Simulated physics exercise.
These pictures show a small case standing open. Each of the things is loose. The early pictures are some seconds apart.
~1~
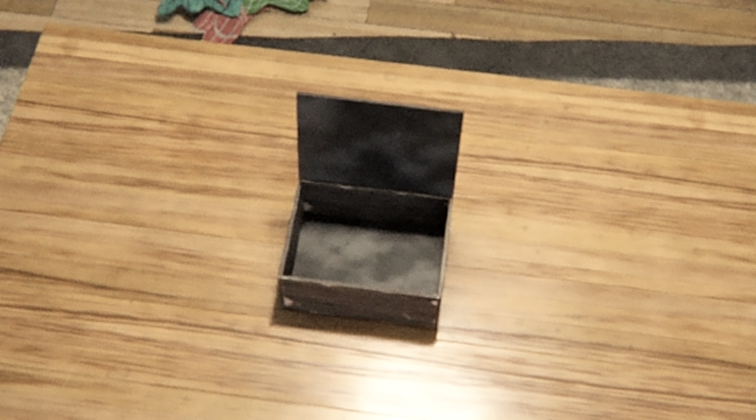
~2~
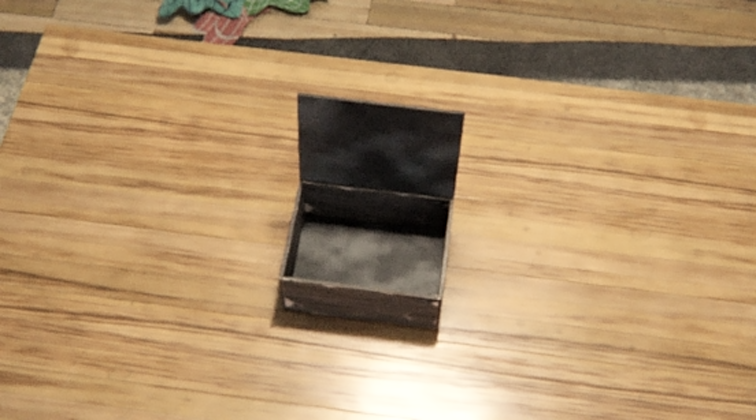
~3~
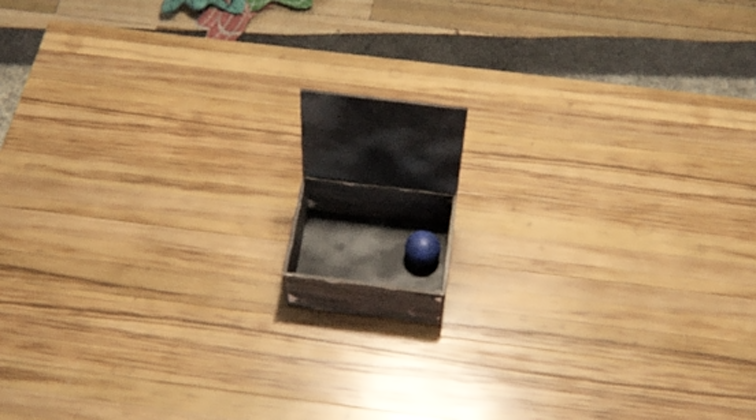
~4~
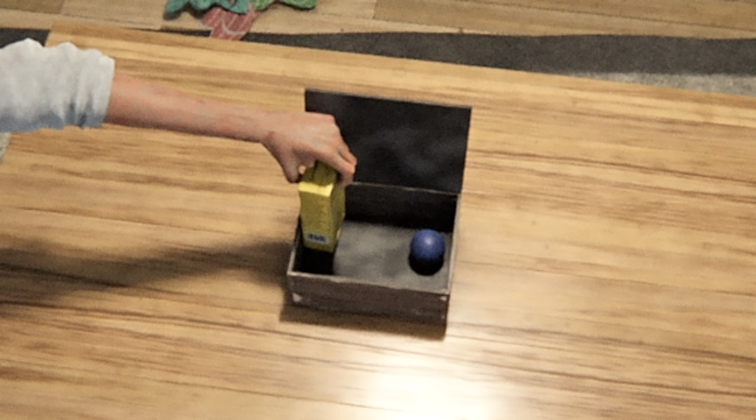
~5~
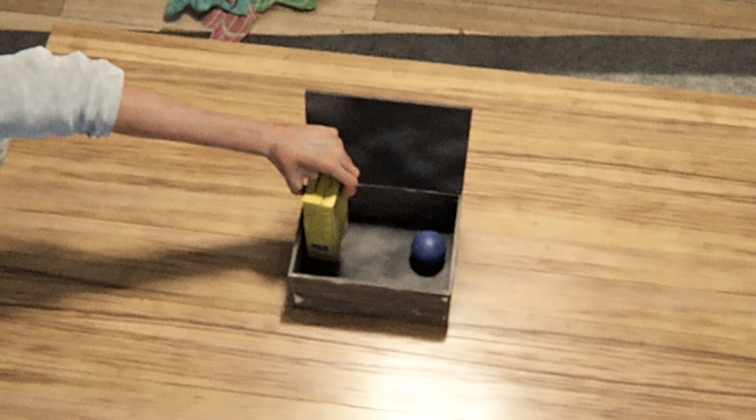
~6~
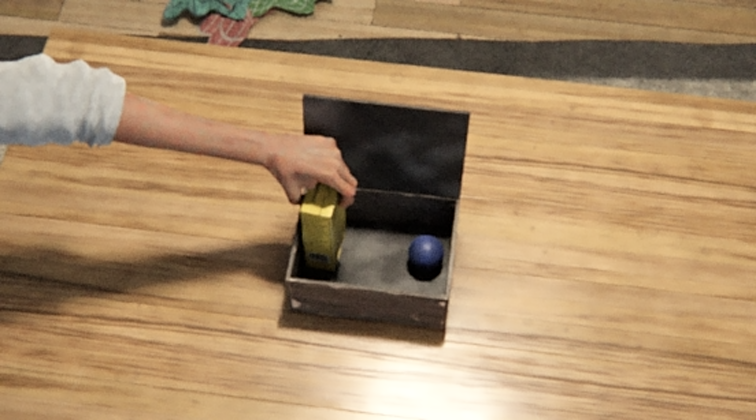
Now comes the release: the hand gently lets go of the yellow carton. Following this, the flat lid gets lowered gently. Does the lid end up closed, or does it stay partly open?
The lid ends up partly open.
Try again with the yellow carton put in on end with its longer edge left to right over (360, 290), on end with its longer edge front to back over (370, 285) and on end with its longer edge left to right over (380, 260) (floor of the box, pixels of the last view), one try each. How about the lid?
Well, first time it won't go down, second time it won't go down, and third time it won't go down.
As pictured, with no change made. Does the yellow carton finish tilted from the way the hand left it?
In the end, the yellow carton keeps its orientation.
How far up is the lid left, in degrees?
The lid sits around 70° above the rim.
Then, 1.00 s later than the last frame, lid starting down.
Then, 1.30 s later than the last frame, lid 77° above the rim.
Then, 1.90 s later than the last frame, lid 73° above the rim.
Then, 4.10 s later than the last frame, lid 72° above the rim.
When it is over, lid 72° above the rim; both as before. End places, in pixels of the last picture, yellow carton near (323, 222).
